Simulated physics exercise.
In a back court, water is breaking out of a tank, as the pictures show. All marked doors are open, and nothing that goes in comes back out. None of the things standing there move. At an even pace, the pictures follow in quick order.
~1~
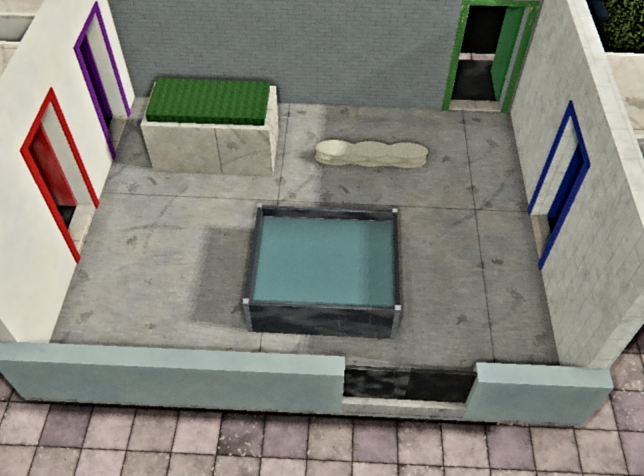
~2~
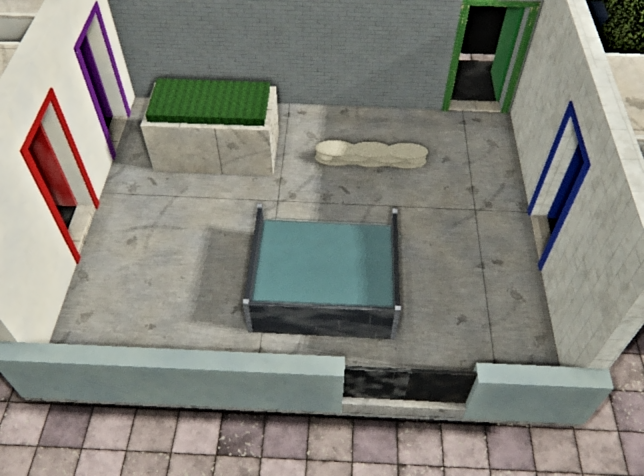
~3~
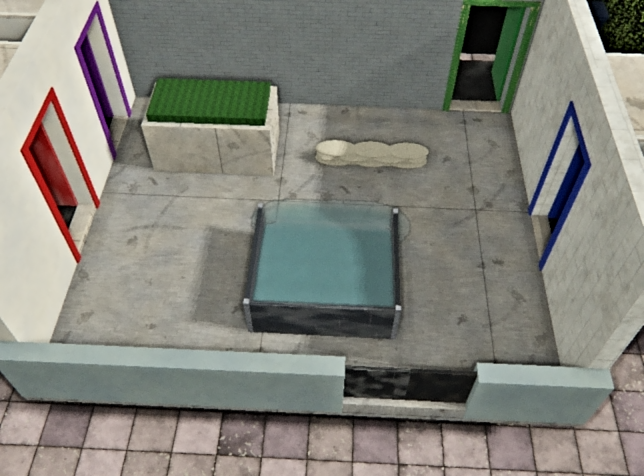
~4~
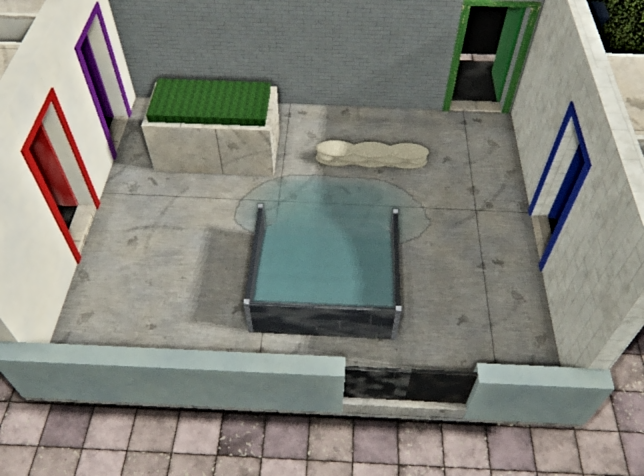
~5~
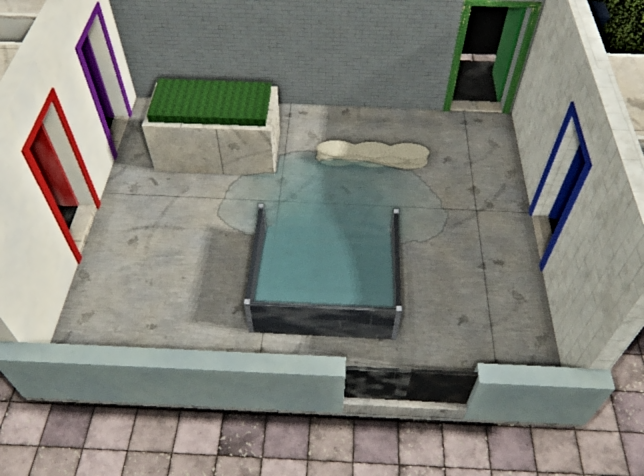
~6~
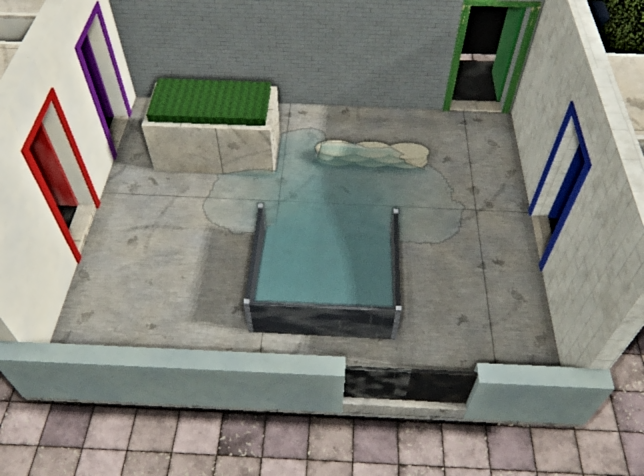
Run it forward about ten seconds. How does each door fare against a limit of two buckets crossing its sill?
The green door will most likely go past the limit, the red door will most likely keep inside the limit, the blue door will most likely go past the limit, the purple door will most likely go past the limit.
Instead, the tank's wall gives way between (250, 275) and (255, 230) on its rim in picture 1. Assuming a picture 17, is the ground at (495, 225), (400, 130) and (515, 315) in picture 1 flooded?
Log: Point 1 unreached; point 2 unreached; point 3 unreached.
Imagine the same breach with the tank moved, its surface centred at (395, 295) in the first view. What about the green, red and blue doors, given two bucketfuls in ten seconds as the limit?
As I see it, the green door overshoots, the red door stays within the limit and the blue door overshoots.
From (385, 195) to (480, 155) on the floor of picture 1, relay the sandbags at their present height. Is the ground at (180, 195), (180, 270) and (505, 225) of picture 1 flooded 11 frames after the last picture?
Going through them, they'd be waterlogged, then left unsoaked, then waterlogged.
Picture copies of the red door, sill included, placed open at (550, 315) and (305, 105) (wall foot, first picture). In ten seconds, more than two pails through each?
The first stays short of it, the second crosses the line.
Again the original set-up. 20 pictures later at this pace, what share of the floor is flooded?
About 70 %.
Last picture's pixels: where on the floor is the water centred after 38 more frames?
I'd mark it close to (342, 214).
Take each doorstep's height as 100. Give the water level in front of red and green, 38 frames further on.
First 40 percent, then 280 percent.
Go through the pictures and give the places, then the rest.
In the first picture, still water in the tank at (325, 258).
In the second picture, the front is at a hidden place, out from the gap on the tank's far side.
In the third picture, the front is at (400, 220), out from the gap on the tank's far side.
In the fourth picture, the front is at (408, 200), out from the gap on the tank's far side.
In the fifth picture, the front is at (403, 171), out from the gap on the tank's far side.
In the sixth picture, water pours out on the tank's far side and has run to (301, 133).
A moment on, water covers 25 % of the floor; the green door not reached, the red door not reached, the blue door not reached, the purple door not reached.
Next, water covers 40 % of the floor; the green door not reached, the red door not reached, the blue door wet at the sill, nothing in, the purple door not reached.
Then, water covers 70 % of the floor; the green door over two buckets in, the red door wet at the sill, nothing in, the blue door over two buckets in, the purple door under two buckets in.
Later, water covers 85 % of the floor; the green door far over two buckets in, the red door wet at the sill, nothing in, the blue door far over two buckets in, the purple door over two buckets in.
In the end, water covers 95 % of the floor; the green door far over two buckets in, the red door wet at the sill, nothing in, the blue door far over two buckets in, the purple door over two buckets in.
